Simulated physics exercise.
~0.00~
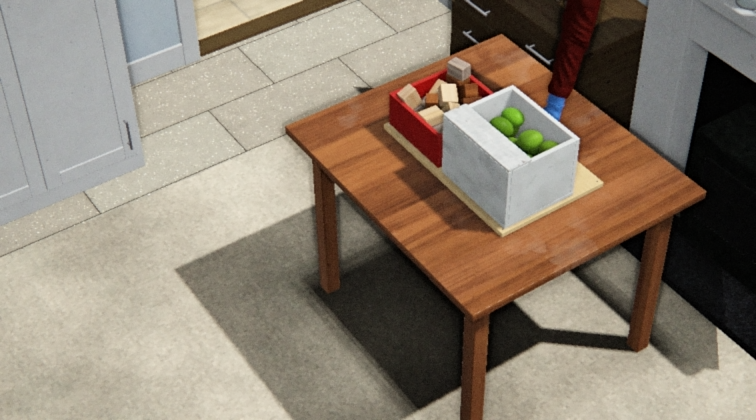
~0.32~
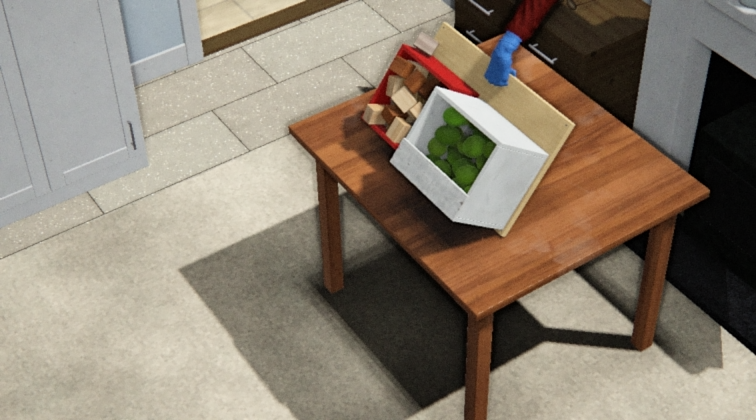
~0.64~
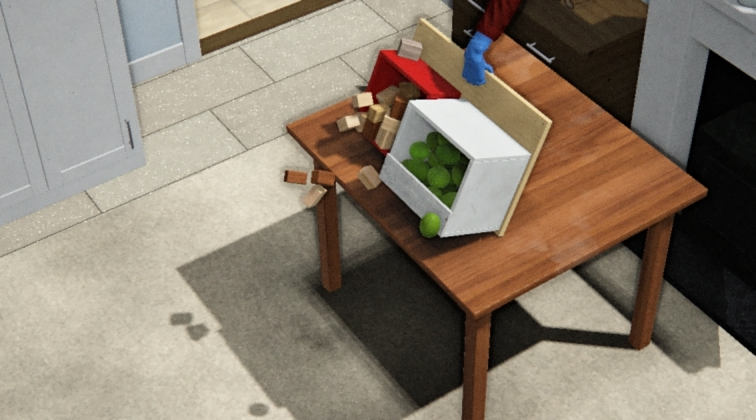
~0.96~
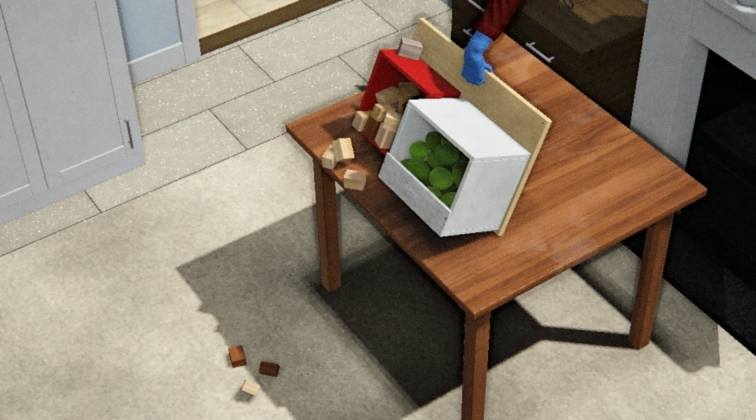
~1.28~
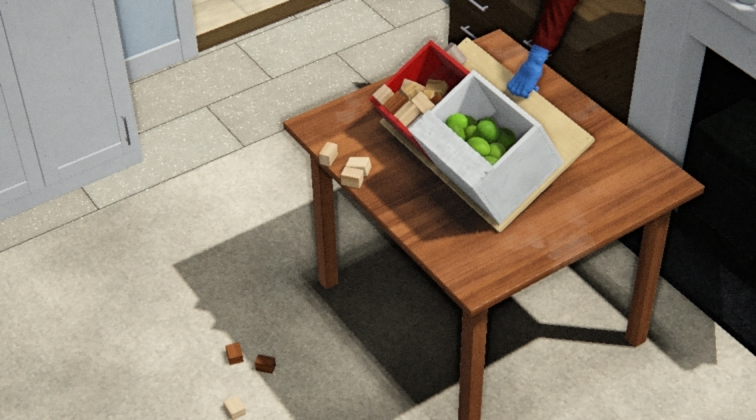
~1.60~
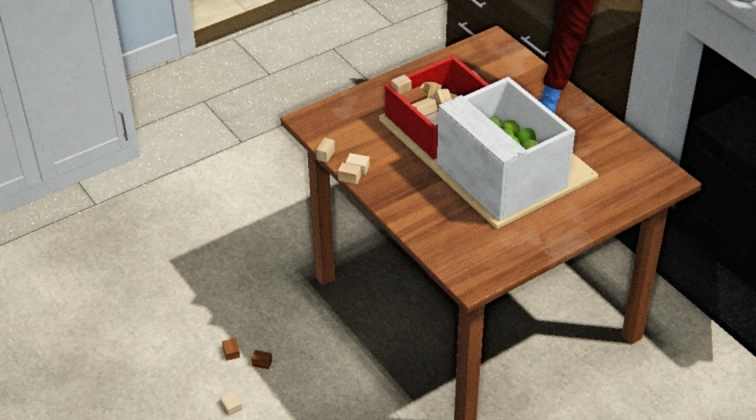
At first, a white container of green limes and a red container of wooden blocks sit level on a board on a wooden table, with a blue-gloved hand at the board's far edge. The hand tips the board up steeply, so both containers lean toward the left. Blocks spill from the red container onto the table and over its edge, while a lime slips out at the white one's lip. The hand holds the tilt, then lowers the board flat. At the end, most limes and blocks remain inside, with three blocks on the tabletop and three on the floor.
